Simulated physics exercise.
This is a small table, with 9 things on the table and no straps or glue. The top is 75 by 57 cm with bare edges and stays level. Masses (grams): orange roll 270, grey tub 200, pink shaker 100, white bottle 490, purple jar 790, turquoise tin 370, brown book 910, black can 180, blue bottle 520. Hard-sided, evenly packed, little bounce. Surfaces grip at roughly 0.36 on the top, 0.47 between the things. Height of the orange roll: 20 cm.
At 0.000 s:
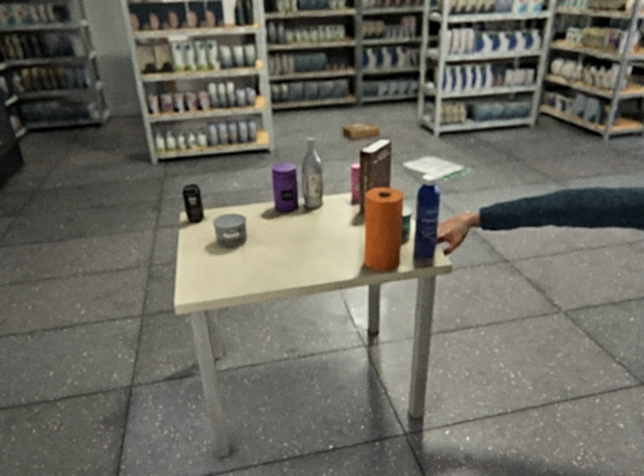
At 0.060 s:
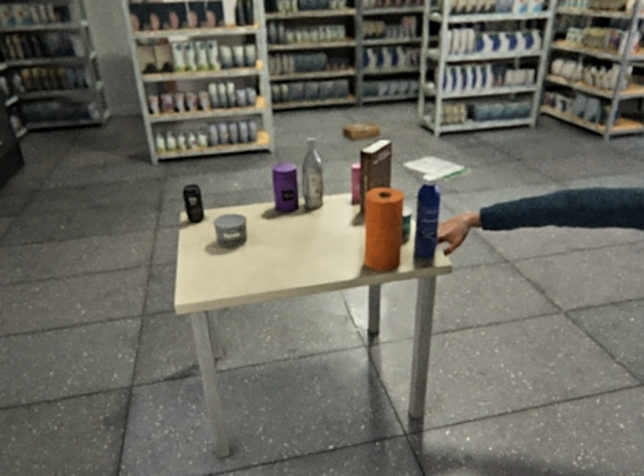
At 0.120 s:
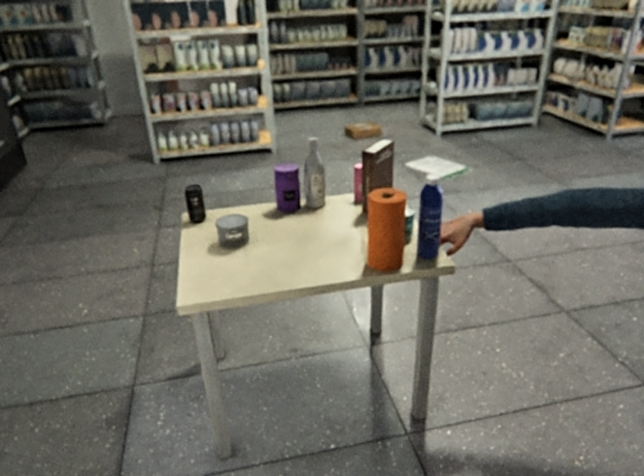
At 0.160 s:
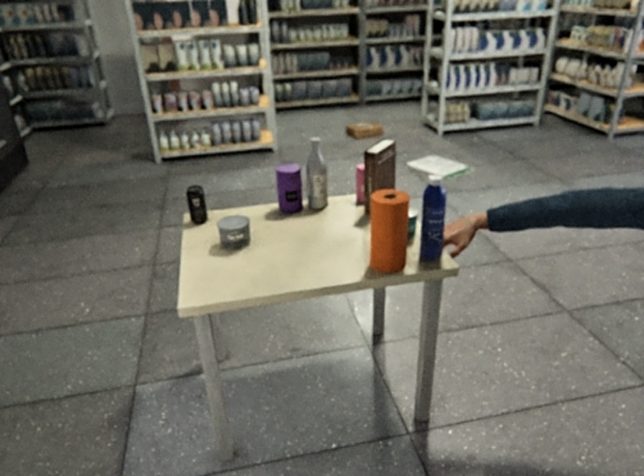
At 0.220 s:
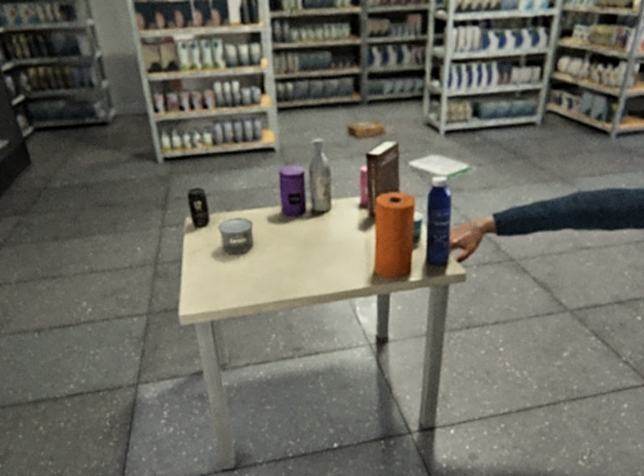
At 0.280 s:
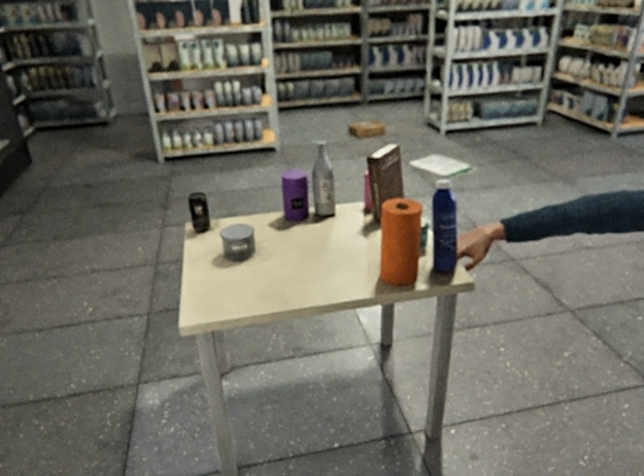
A hand at the right edge slowly pulls a small table of containers toward the viewer.
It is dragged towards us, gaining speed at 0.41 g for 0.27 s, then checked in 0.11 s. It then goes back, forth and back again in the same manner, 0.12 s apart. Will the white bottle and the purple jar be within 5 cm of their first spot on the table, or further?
The white bottle gets shifted; the purple jar gets shifted.
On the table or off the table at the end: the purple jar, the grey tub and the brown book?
The purple jar is still on the table; the grey tub ends on the table; the brown book ends off the table.
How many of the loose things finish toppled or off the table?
In all, 5.
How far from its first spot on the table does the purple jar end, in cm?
About 9 cm.
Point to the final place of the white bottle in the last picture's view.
Near (337, 236).
Around 0.88 s, table shifted 2 cm; orange roll and blue bottle now off the table; white bottle on its side near (337, 231); purple jar shifted 13 cm near (299, 203).
Around 1.48 s, table shifted 21 cm; pink shaker and brown book now off the table; white bottle on its side near (351, 264); purple jar shifted 7 cm near (306, 220).
Finally (2.6 s), off the table, orange roll, pink shaker, brown book and blue bottle; on their side or leaning hard on the table, white bottle; not toppled but over 5 cm from the start, grey tub, purple jar and black can; the last one still in place (within 5 cm). In the last view, white bottle near (337, 236), purple jar near (296, 196).
